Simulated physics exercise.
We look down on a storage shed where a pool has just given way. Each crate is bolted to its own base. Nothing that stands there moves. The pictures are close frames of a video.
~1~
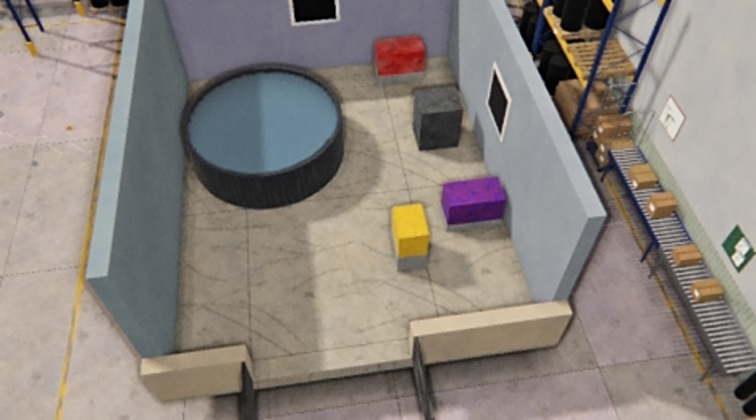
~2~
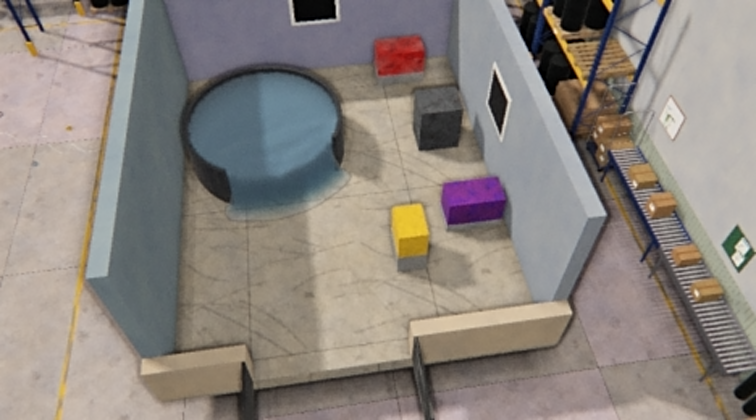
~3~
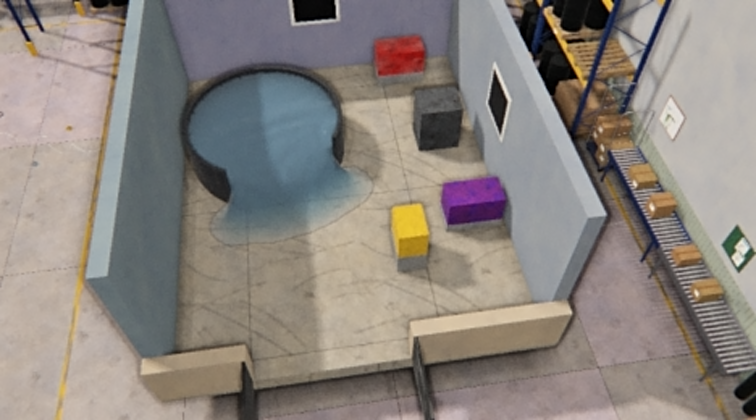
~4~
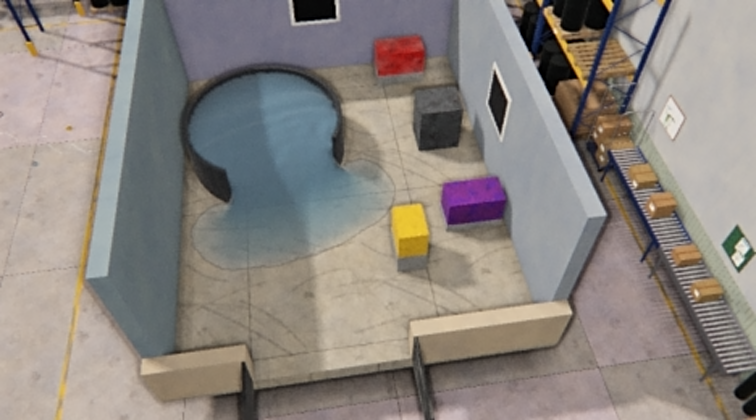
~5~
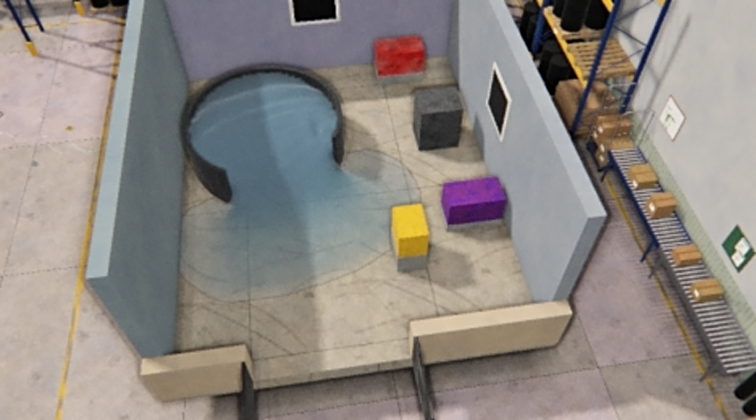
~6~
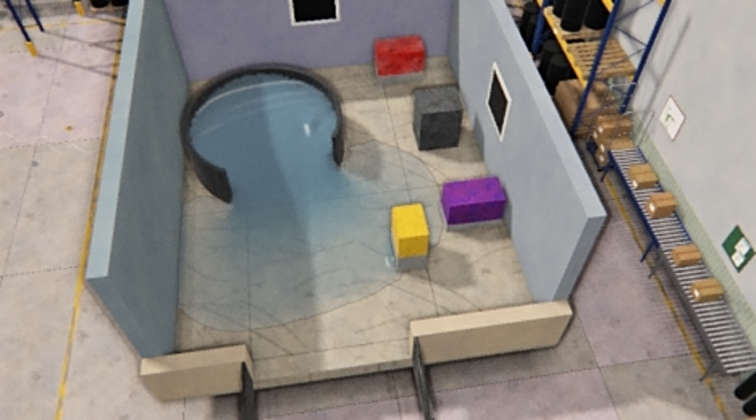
In a storage shed seen from above, a round pool sat whole and still, then its front side gave way and water poured out, spreading across the floor toward the yellow block.
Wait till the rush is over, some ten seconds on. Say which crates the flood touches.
In the end: The red crate keeps dry; the purple crate is soaked; the yellow crate keeps dry.
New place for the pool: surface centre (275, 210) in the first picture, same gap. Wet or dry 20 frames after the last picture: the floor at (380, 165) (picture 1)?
Verdict: Free of water.
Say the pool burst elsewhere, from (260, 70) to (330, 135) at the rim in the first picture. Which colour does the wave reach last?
That is the yellow-painted one.
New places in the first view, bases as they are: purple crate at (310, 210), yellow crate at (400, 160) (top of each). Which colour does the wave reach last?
That is the red-painted one.
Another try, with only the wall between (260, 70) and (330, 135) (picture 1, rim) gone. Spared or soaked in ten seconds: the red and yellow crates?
Then: The red one ends up wet, the yellow one keeps dry.
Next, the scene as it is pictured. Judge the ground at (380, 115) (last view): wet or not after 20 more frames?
Verdict: Clear.
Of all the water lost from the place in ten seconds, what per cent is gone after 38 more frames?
Near 80 in a hundred.
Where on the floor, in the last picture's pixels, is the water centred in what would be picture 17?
Near (299, 210).
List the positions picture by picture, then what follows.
The first picture shows the pool at (264, 120) is whole and still.
In the second picture, the front is at (343, 171), out from the gap at (291, 192).
In the third picture, the front is at (216, 229), out from the gap at (291, 193).
In the fourth picture, the front is at (199, 245), out from the gap at (292, 195).
In the fifth picture, water pours out at (292, 195) and has run to (190, 278).
In the sixth picture, the front is at (200, 317), out from the gap at (292, 195).
A moment on, water covers 60 % of the floor; the red crate not reached, the purple crate water round its plinth, the yellow crate water round its plinth.
Next, water covers 60 % of the floor; the red crate not reached, the purple crate water round its plinth, the yellow crate water round its plinth.
Then, water covers 70 % of the floor; the red crate not reached, the purple crate water round its plinth, the yellow crate water round its plinth.
Later, water covers 85 % of the floor; the red crate water round its plinth, the purple crate water round its plinth, the yellow crate water round its plinth.
In the end, water covers 100 % of the floor; the red crate stayed above the water, the purple crate was topped, the yellow crate stayed above the water.
